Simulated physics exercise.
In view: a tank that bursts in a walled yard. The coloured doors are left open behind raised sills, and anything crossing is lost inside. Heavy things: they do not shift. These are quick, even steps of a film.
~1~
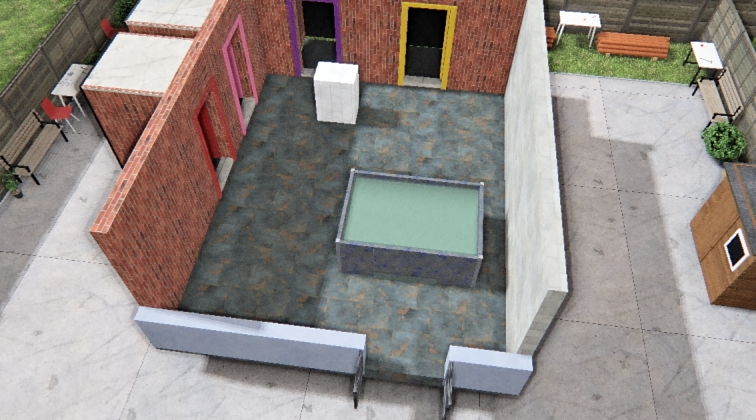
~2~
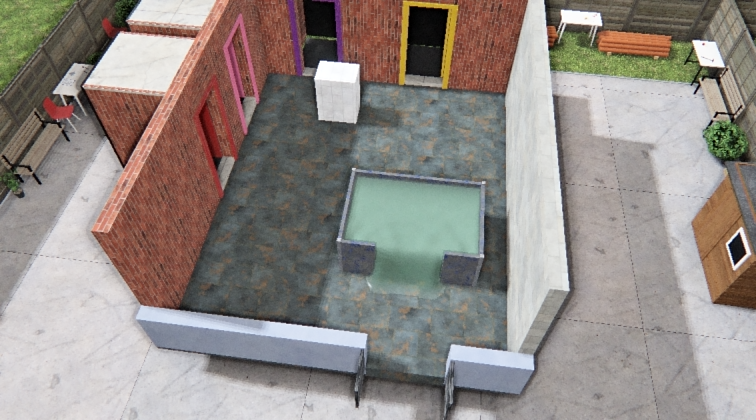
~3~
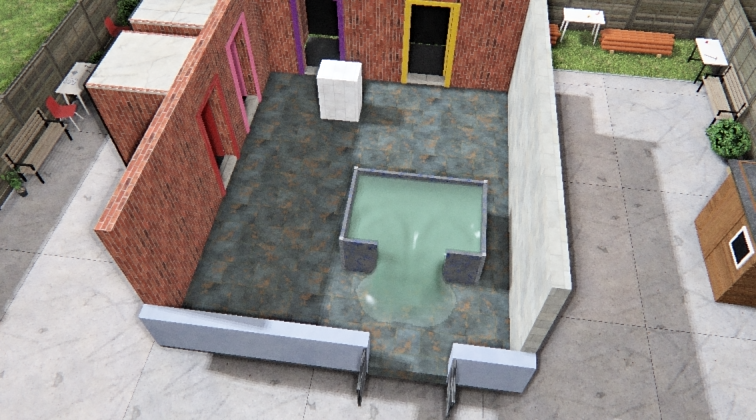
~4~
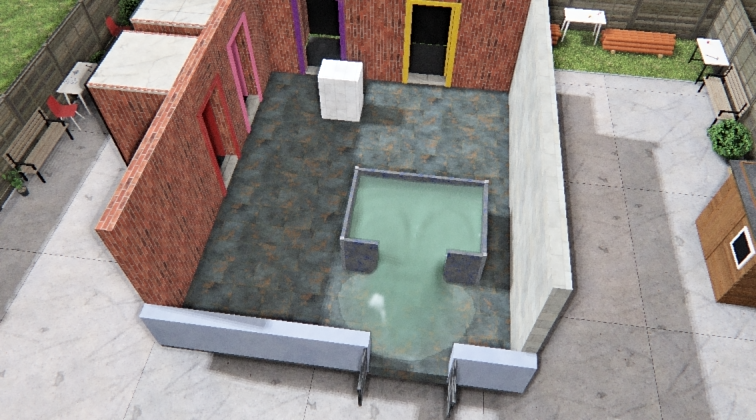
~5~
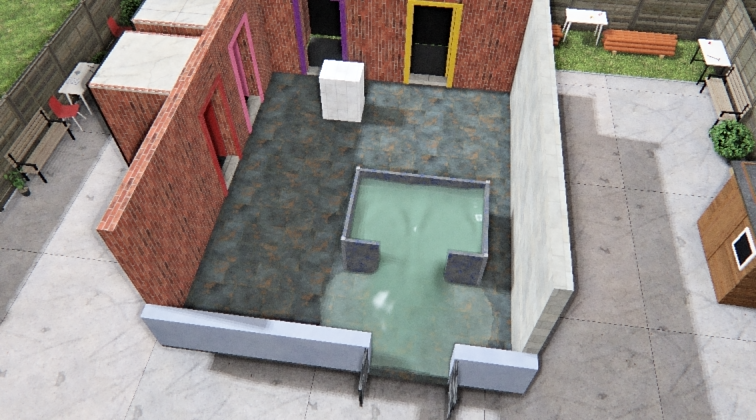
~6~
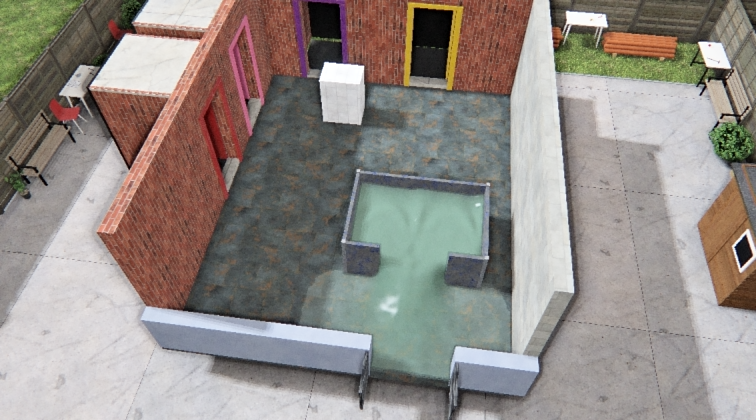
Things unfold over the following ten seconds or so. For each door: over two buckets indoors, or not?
The purple door never tops two buckets; the pink door never tops two buckets; the red door never tops two buckets; the yellow door never tops two buckets.
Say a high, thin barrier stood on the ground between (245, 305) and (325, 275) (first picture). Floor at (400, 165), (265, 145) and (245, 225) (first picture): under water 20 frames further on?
Point by point: First not reached, second not reached, third submerged.
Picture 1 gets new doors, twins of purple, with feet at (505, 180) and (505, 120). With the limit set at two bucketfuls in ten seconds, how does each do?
The first new door stays below the line, and the second stays below the line.
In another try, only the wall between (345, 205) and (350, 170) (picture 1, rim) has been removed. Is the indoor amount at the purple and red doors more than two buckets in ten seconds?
Note - purple door: Past the mark, red door: Past the mark.
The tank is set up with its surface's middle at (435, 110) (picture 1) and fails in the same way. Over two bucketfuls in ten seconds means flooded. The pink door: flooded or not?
As far as I can tell, pink stays within limits.
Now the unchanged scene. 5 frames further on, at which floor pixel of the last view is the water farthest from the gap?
Front's tip: Near (187, 331).
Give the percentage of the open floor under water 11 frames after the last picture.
That should be about 25 %.
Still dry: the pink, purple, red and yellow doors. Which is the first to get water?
The red-painted one.
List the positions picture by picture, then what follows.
The open tank at (413, 215) is whole and still, in the first picture.
Water pours out at (408, 266) and has run to (370, 283), in the second picture.
Water pours out at (410, 266) and has run to (371, 312), in the third picture.
Water pours out at (411, 266) and has run to a hidden place, in the fourth picture.
Water pours out at (412, 267) and has run to a hidden place, in the fifth picture.
Water pours out at (412, 269) and has run to a hidden place, in the sixth picture.
A moment on, water covers 15 % of the floor; the purple door not reached, the pink door not reached, the red door not reached, the yellow door not reached.
Next, water covers 25 % of the floor; the purple door not reached, the pink door not reached, the red door not reached, the yellow door not reached.
Then, water covers 40 % of the floor; the purple door not reached, the pink door not reached, the red door wet at the sill, nothing in, the yellow door not reached.
Later, water covers 70 % of the floor; the purple door wet at the sill, nothing in, the pink door wet at the sill, nothing in, the red door wet at the sill, nothing in, the yellow door wet at the sill, nothing in.
In the end, water covers 85 % of the floor; the purple door wet at the sill, nothing in, the pink door wet at the sill, nothing in, the red door wet at the sill, nothing in, the yellow door wet at the sill, nothing in.
